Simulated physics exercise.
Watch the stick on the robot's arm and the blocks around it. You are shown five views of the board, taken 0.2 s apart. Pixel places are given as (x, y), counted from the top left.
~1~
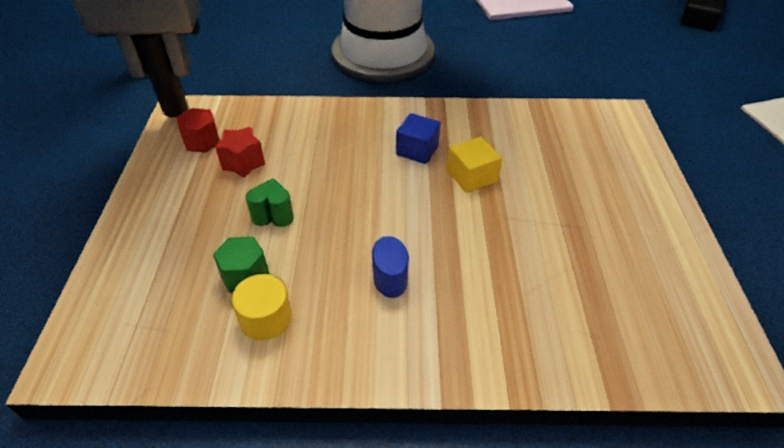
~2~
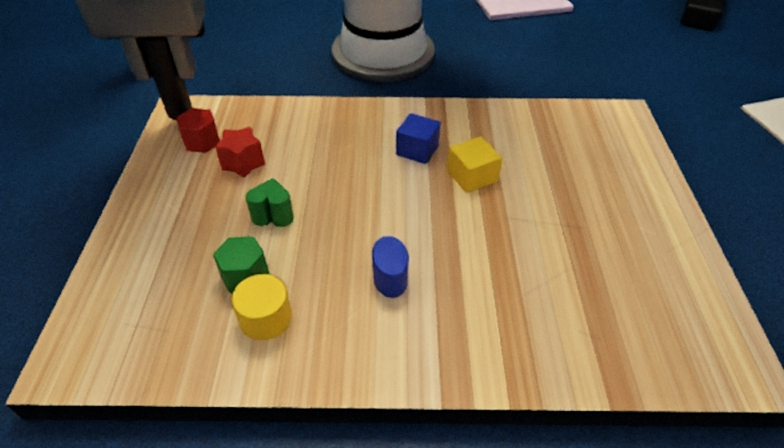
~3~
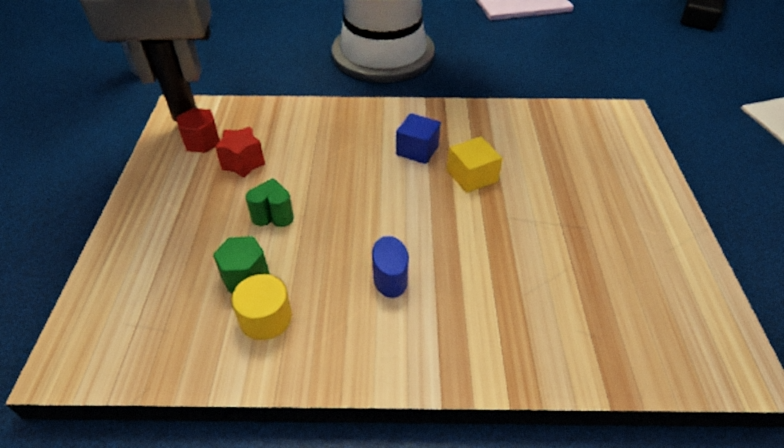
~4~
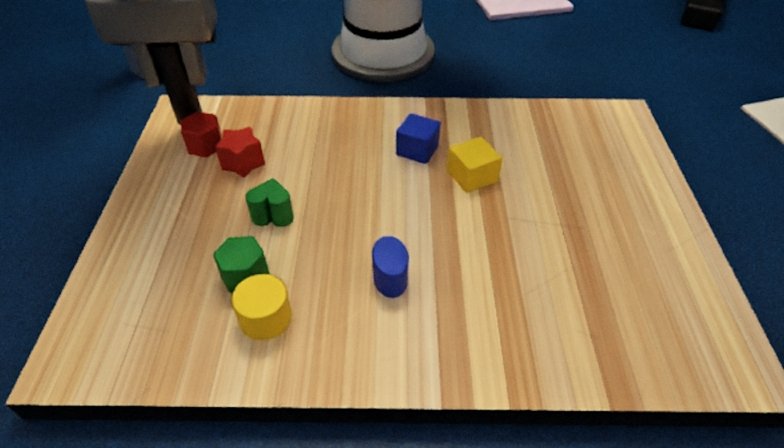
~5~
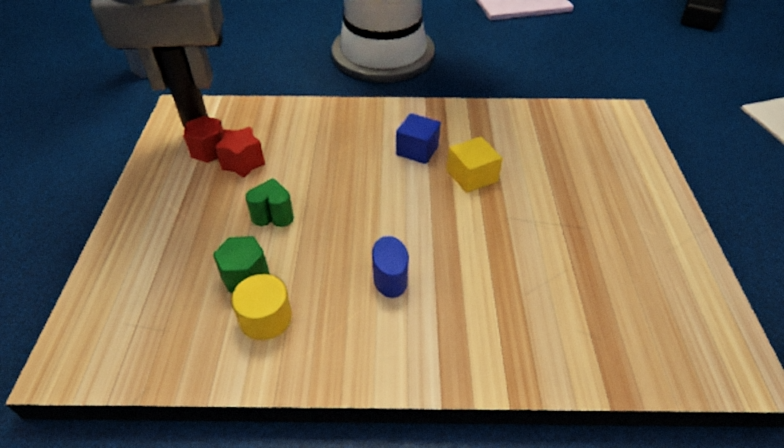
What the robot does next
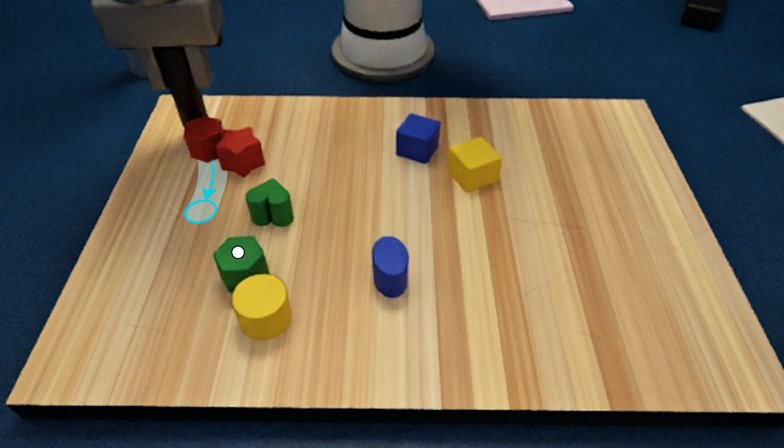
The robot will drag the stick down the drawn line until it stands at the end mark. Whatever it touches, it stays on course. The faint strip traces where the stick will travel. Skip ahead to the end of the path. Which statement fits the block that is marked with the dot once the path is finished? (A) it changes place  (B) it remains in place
That would be B.
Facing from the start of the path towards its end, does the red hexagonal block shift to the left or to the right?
It heads left.
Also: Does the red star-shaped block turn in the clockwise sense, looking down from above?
No, that is not how it ends up.
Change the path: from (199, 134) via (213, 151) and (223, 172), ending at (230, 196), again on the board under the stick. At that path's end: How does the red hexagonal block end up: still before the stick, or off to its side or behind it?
Ahead.
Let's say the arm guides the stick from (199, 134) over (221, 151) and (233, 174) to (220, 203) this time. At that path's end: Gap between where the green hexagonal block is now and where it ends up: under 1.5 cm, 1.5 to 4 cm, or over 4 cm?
Short, under 1.5 cm.
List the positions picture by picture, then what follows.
The first picture shows stick tip (176, 110); block tops, red hexagonal block (195, 118); red star-shaped block (237, 139); green hexagonal block (238, 252).
The second picture shows stick (180, 113); blocks unchanged.
The third picture shows stick (185, 116); blocks unchanged.
The fourth picture shows stick (190, 119); red hexagonal block (198, 122).
The fifth picture shows stick (196, 123); red hexagonal block (202, 126); red star-shaped block (237, 139); green hexagonal block (238, 252).
Path on the board, from (199, 134) through (211, 155) and (212, 181) to (201, 211); the dot is on the green hexagonal block.
The first path, step by step. One third of the way, stick (208, 145); red hexagonal block (217, 149); red star-shaped block (255, 147), turned 15° anticlockwise.
Two thirds of the way, stick (208, 171); red hexagonal block (230, 172), turned 40° anticlockwise; red star-shaped block (264, 151), turned 40° anticlockwise.
At the end, stick (197, 200); red hexagonal block (233, 182), turned 85° anticlockwise; red star-shaped block (264, 151), turned 40° anticlockwise; green hexagonal block in place.
